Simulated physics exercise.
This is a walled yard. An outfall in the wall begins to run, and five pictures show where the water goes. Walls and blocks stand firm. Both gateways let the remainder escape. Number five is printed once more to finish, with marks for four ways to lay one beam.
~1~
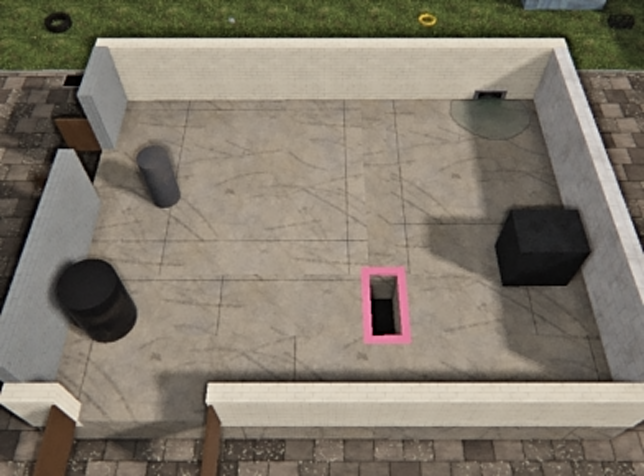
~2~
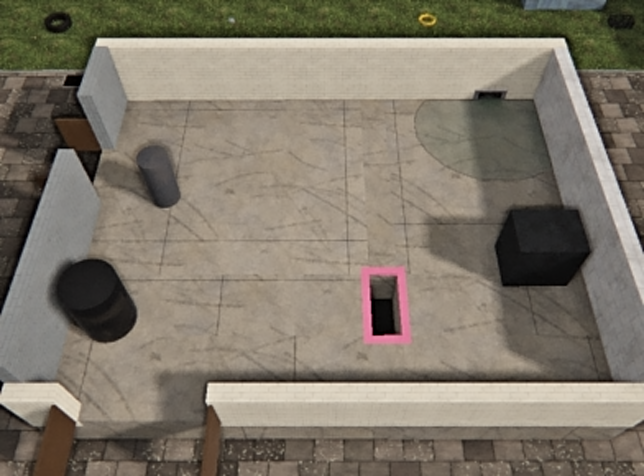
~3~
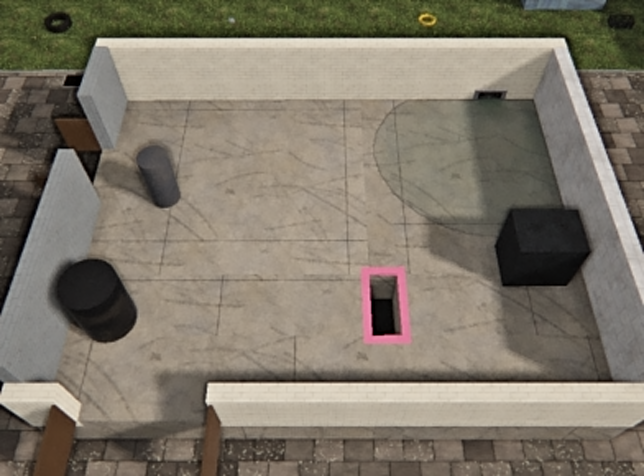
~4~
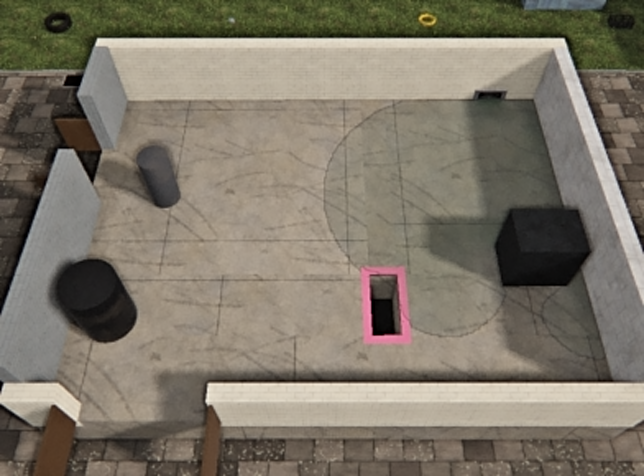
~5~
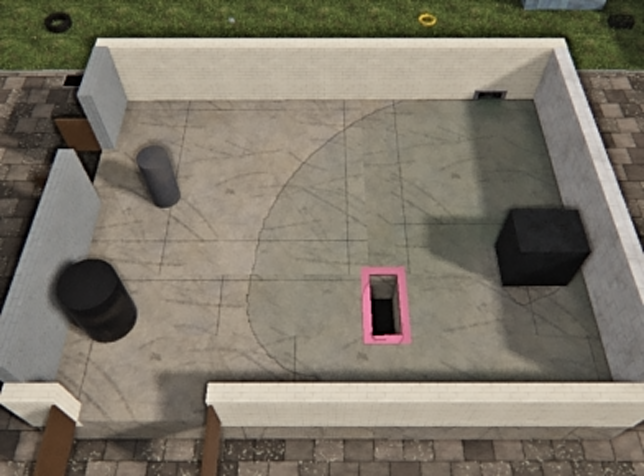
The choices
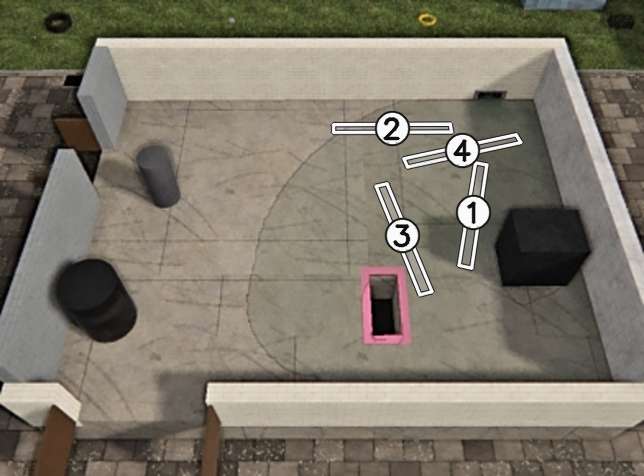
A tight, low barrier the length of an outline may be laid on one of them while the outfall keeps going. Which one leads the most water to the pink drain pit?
2.
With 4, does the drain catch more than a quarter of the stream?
No.
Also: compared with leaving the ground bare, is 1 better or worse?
It is worse.
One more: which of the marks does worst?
That would be 3.
In white, 1 from (465, 266) to (481, 163); 2 from (333, 128) to (450, 128); 3 from (381, 185) to (426, 293); 4 from (405, 162) to (518, 138).
Choosing 1, about 26 % of the stream goes into the pink drain pit, about 73 % out by the gates.
Choosing 2, about 36 % of the stream goes into the pink drain pit, about 64 % out by the gates.
Choosing 3, about 10 % of the stream goes into the pink drain pit, about 90 % out by the gates.
Choosing 4, about 20 % of the stream goes into the pink drain pit, about 80 % out by the gates.
